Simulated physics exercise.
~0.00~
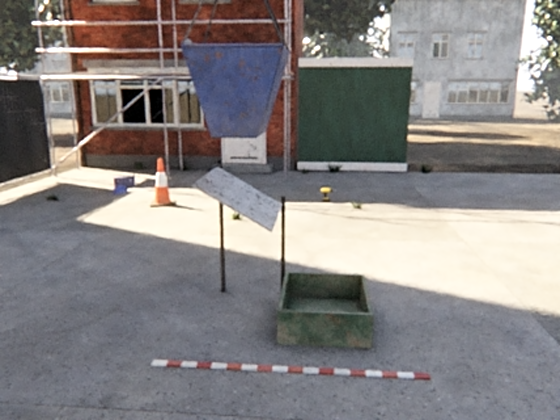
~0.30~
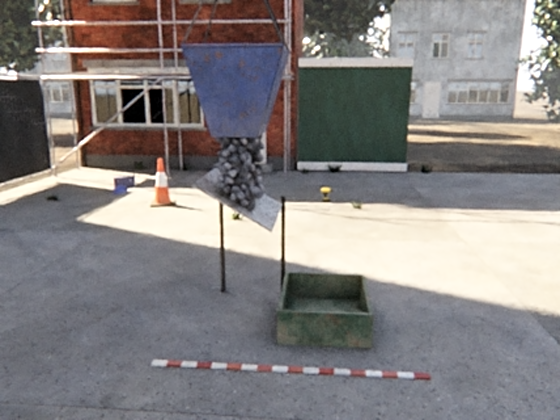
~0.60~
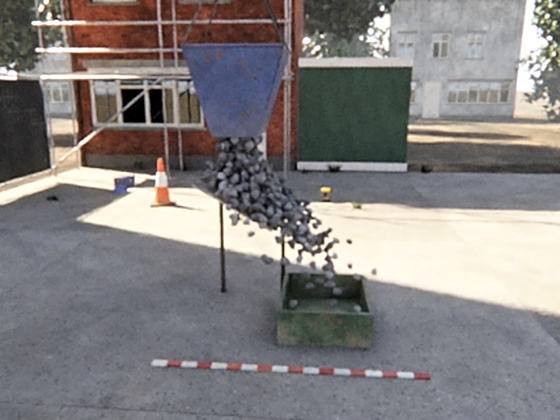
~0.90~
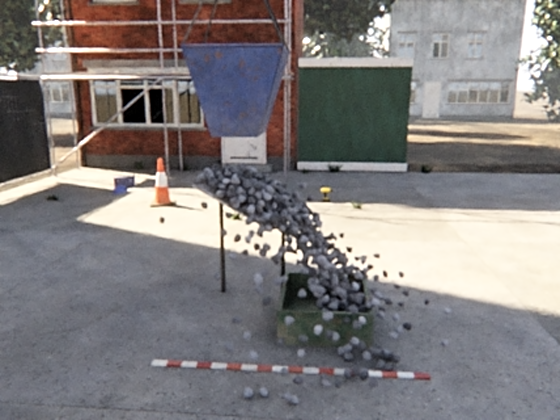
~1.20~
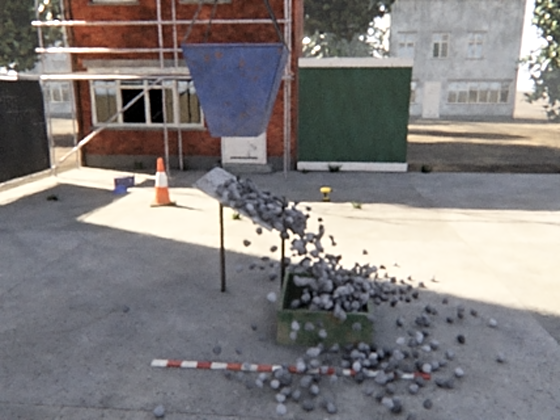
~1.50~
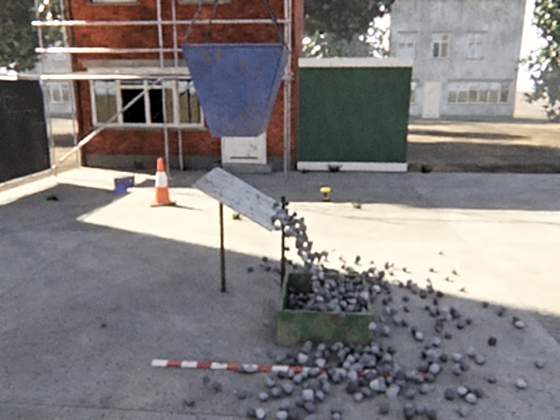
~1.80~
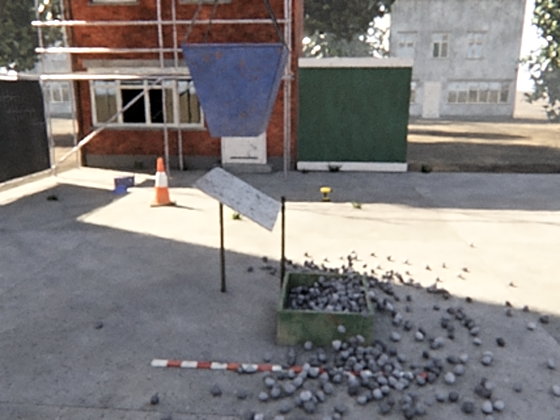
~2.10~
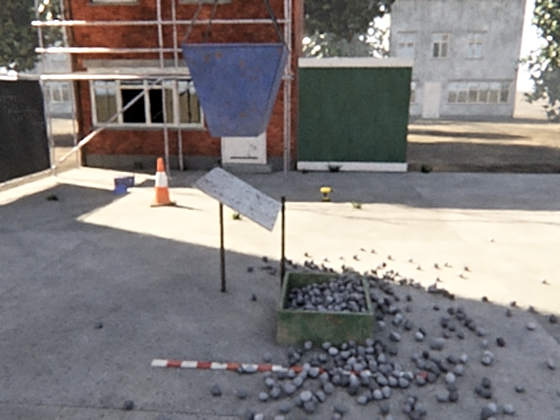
Grey stones pouring from a hanging blue skip, sliding down a tilted steel plate, about half filling a green bin, many scattering rightward.
